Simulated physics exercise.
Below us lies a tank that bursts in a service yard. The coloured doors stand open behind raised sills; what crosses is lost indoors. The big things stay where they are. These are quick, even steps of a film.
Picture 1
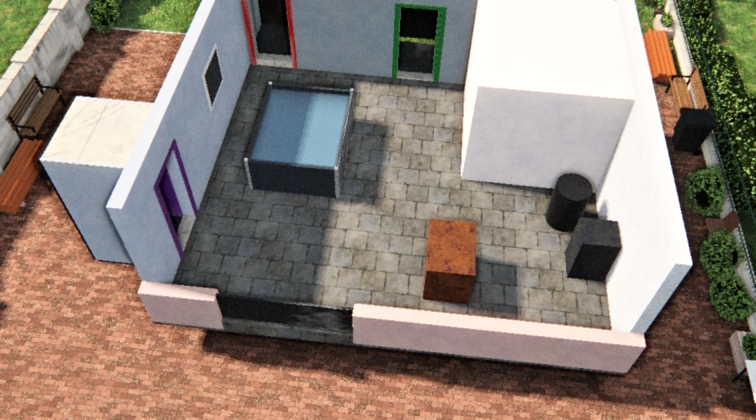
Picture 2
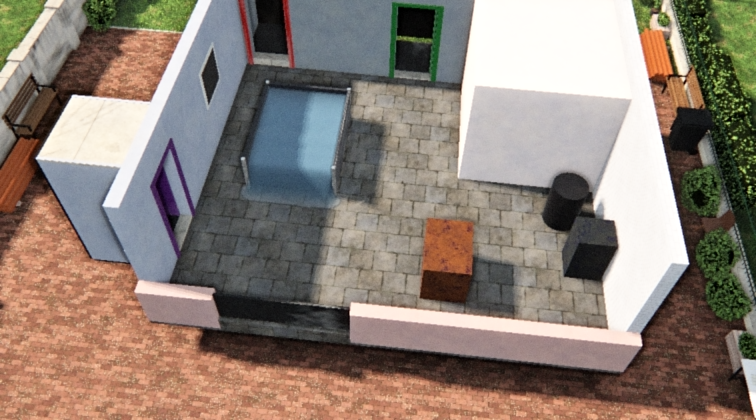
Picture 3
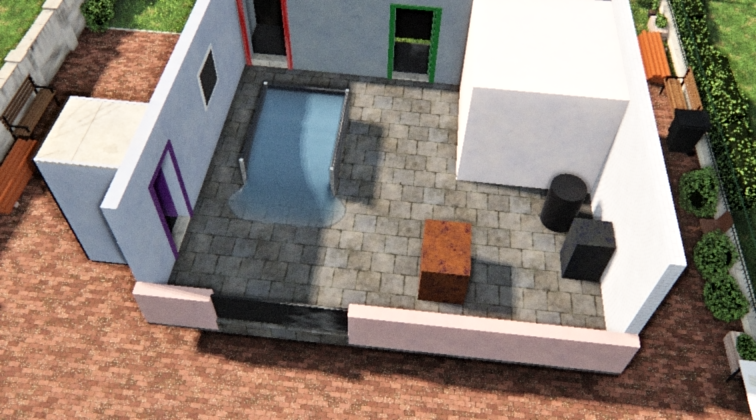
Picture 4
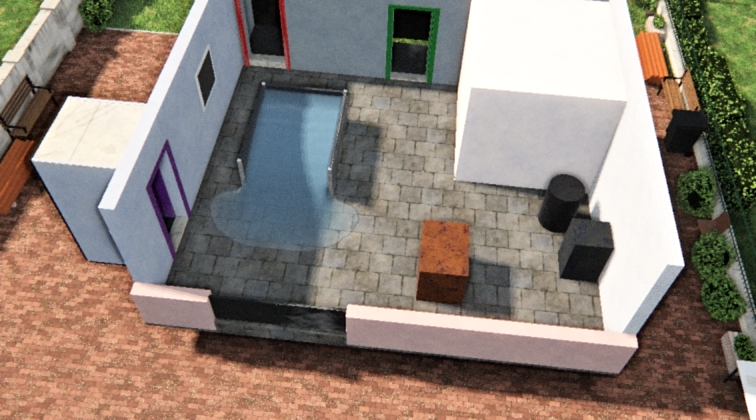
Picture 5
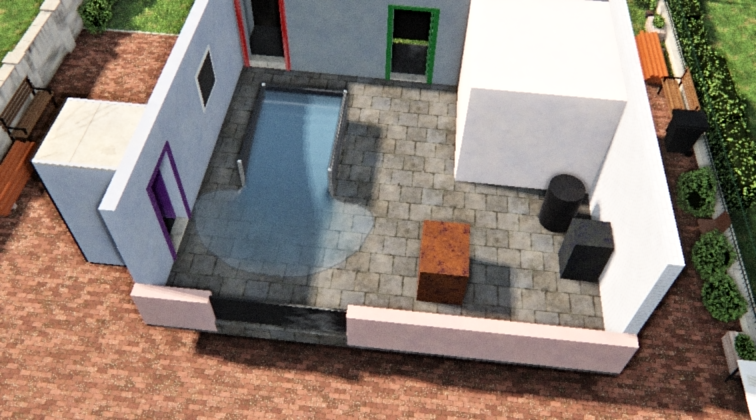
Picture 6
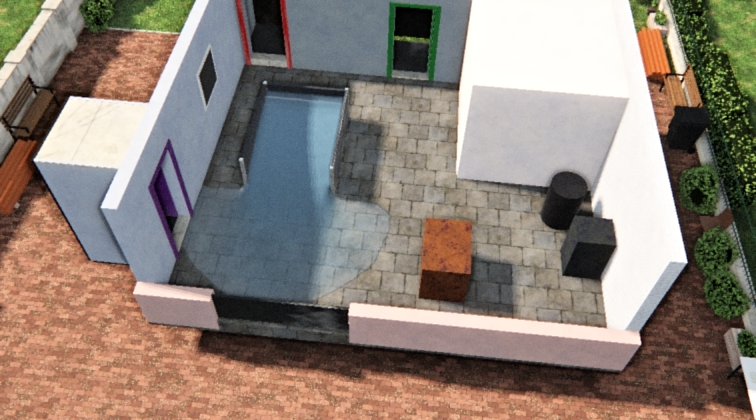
In a walled yard with coloured doorways, a water tank gave way at its near side, and the water poured out toward the front, fanning wider across the grey paving below the purple doorway.
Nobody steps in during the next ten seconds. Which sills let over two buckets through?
One by one: The green door lets in a lot; the purple door lets in a lot; the red door admits no more than that.
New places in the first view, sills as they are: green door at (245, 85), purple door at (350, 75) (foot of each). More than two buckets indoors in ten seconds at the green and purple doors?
One by one: The green one lets more in; the purple one keeps below it.
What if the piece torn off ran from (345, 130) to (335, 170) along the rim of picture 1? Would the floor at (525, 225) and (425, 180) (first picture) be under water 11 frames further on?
In that order: Flooded, awash.
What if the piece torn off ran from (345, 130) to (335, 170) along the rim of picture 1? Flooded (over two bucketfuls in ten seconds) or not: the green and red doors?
My reading: The green one goes over; the red one holds.
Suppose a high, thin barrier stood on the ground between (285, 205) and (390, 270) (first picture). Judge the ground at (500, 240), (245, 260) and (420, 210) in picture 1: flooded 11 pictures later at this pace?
In turn: Awash, flooded, awash.
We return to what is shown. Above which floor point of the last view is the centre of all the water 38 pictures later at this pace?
Near (370, 229).
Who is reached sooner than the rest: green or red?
I say the red-painted one.
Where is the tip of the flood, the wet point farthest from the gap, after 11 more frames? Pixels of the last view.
Around (517, 341).
A moment on, water covers 30 % of the floor; the green door not reached, the purple door under two buckets in, the red door not reached.
Next, water covers 35 % of the floor; the green door not reached, the purple door over two buckets in, the red door not reached.
Then, water covers 45 % of the floor; the green door not reached, the purple door far over two buckets in, the red door not reached.
Later, water covers 90 % of the floor; the green door not reached, the purple door far over two buckets in, the red door wet at the sill, nothing in.
In the end, water covers 100 % of the floor; the green door over two buckets in, the purple door far over two buckets in, the red door wet at the sill, nothing in.
